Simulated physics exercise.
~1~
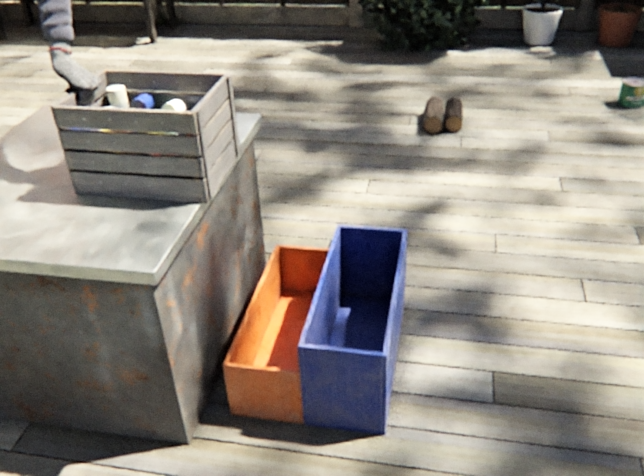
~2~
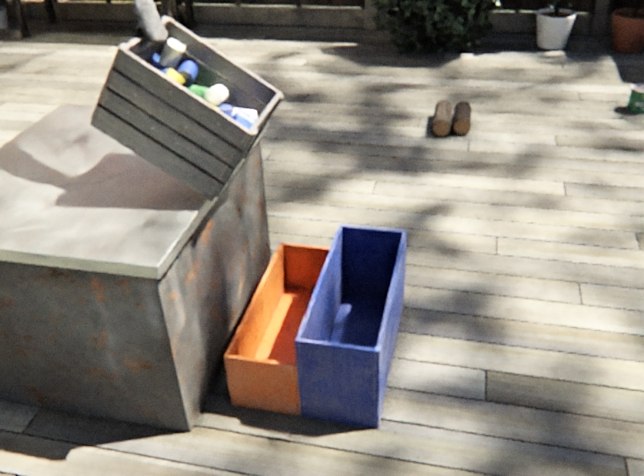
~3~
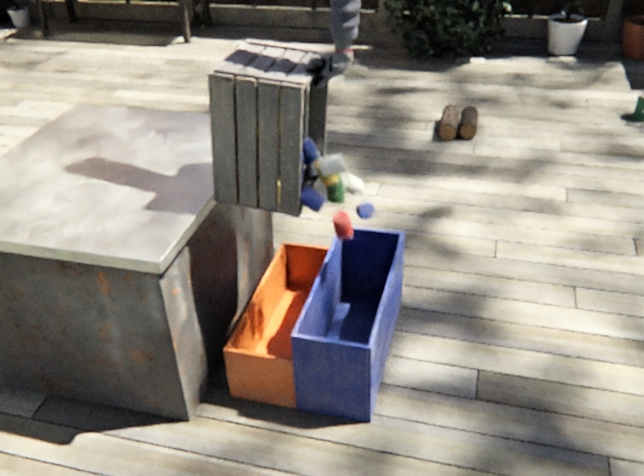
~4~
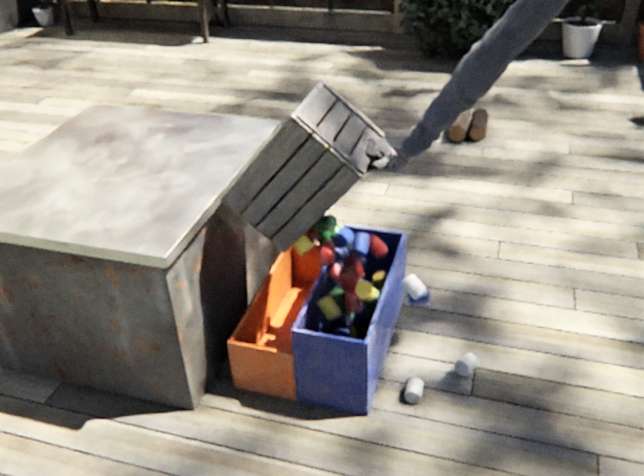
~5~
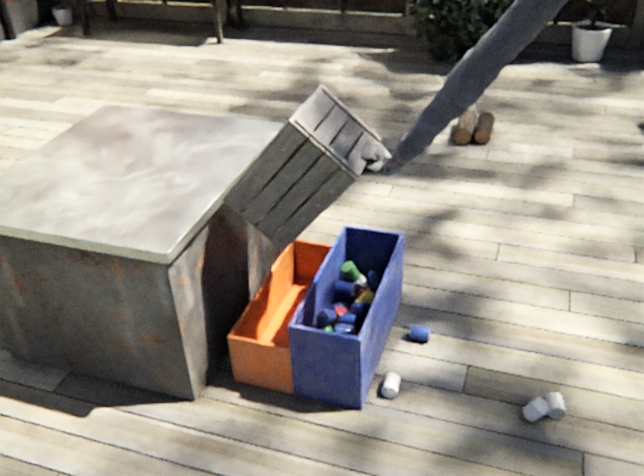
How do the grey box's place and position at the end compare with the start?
At the start the grey box sits upright on top of the bench, but by the end it is further right and a little lower, held tipped over with its mouth down at the bench's edge, above the orange tote and blue box.
